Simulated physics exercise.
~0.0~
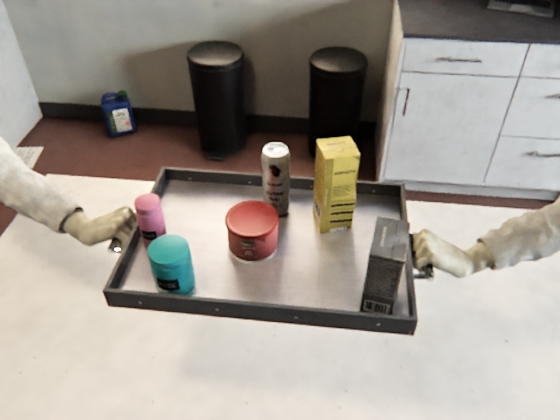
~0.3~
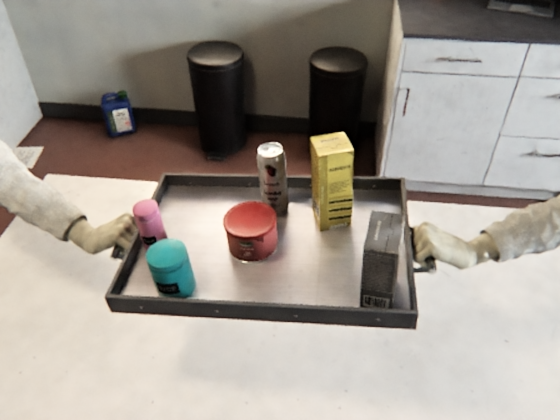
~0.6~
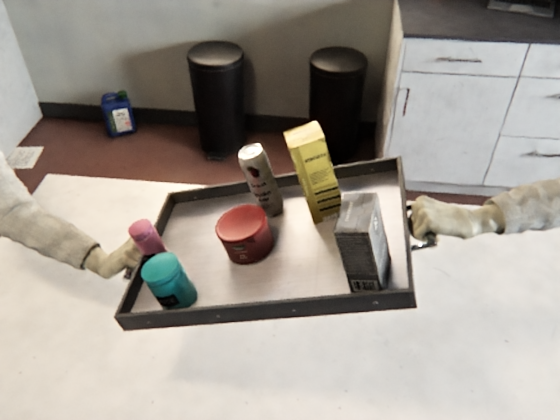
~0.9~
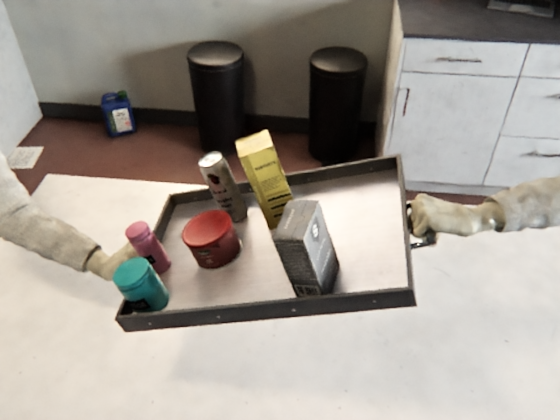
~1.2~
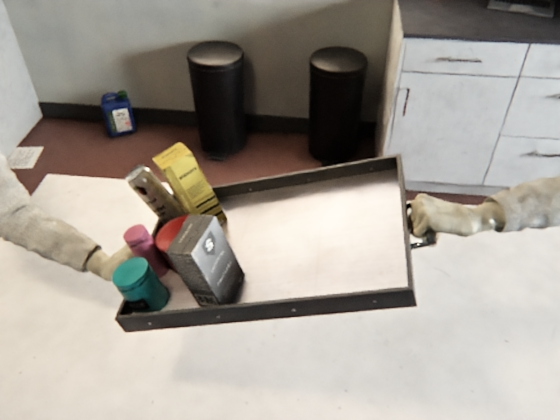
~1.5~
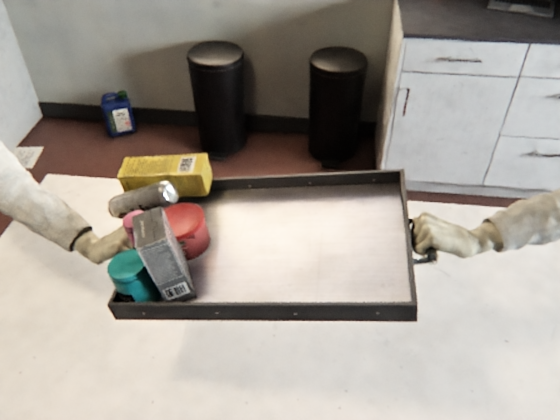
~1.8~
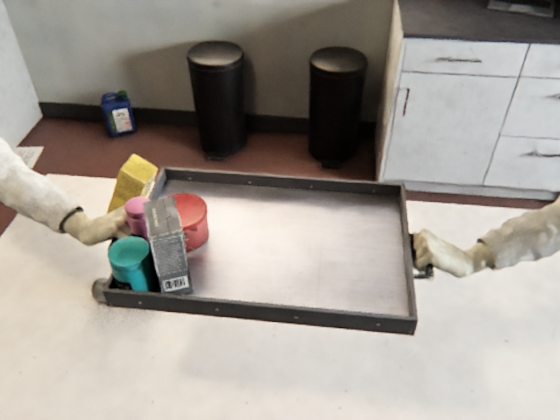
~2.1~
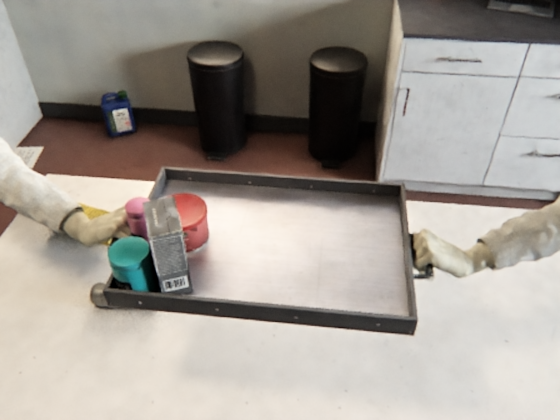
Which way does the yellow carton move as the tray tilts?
The yellow carton moves to the left, toward the lowered side of the tray.
